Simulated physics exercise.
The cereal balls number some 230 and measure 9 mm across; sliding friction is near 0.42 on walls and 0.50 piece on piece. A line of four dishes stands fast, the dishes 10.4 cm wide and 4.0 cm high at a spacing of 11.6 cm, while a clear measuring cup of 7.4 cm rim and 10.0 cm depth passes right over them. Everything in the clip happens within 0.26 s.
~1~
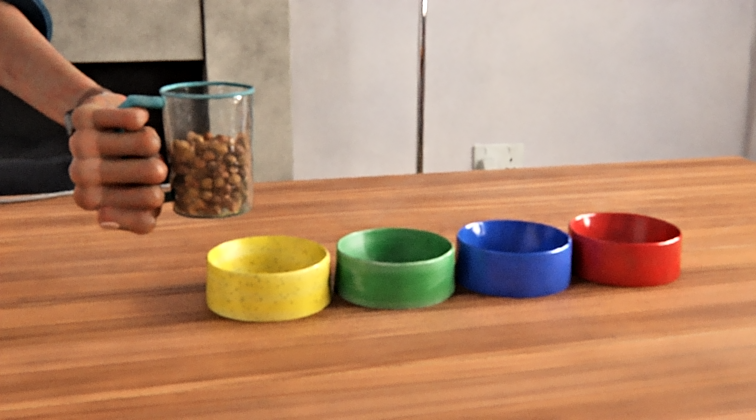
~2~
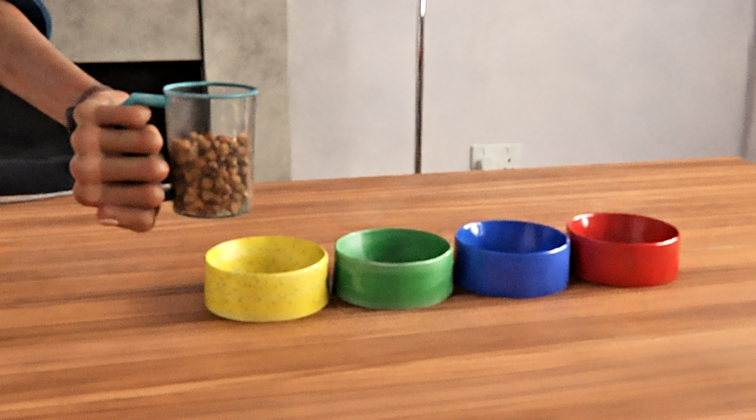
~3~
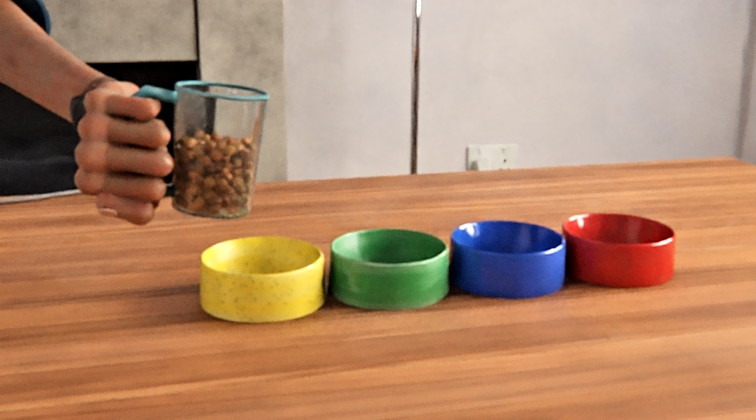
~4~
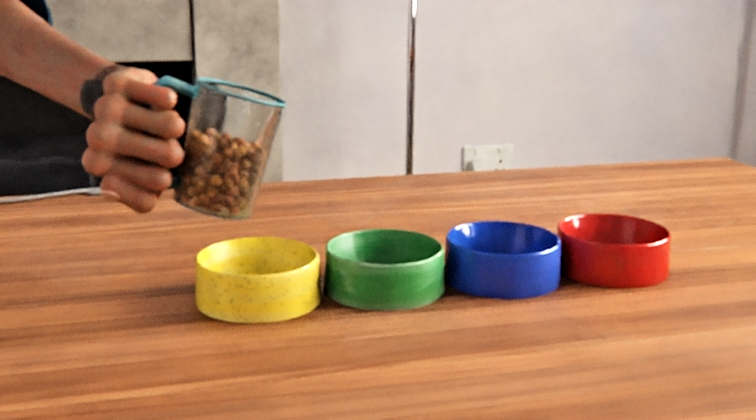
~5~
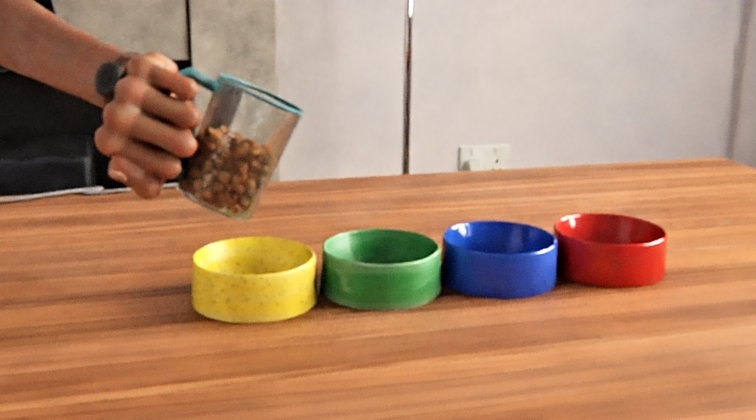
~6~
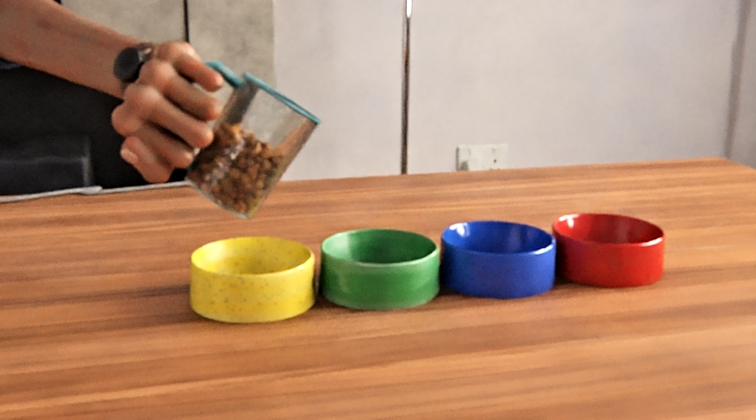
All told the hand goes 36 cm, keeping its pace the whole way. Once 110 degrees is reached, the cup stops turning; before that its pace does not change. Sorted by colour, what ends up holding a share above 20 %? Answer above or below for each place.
Red: Above, blue: Above, green: Below, yellow: Below, counter: Below.
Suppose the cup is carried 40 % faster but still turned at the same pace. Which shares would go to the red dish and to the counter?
Then the red dish gets 70 and the counter 20.
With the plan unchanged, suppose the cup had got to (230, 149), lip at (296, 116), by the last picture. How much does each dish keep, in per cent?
Final shares - red 0 %, blue 70 %, green 20 %, yellow 0 %.
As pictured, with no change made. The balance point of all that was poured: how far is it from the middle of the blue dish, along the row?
It ends up close to 6 cm toward the picture's right edge.
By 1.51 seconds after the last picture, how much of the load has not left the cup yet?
Estimate: Around 0 % of the load.
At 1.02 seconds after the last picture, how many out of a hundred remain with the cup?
I'd estimate some 25 per cent of the load.
Then, 0.61 s after the last picture, tilt 110 degrees; cup holds 75 %, blue 20 %.
Then, 1.02 s after the last picture, tilt 110 degrees; cup holds 25 %, red 15 %, blue 50 %.
Then, 1.51 s after the last picture, tilt 110 degrees; cup holds 0 %, red 40 %, blue 50 %.
In the end, red 40 %, blue 50 %, green 0 %, yellow 0 %, counter 10 %.
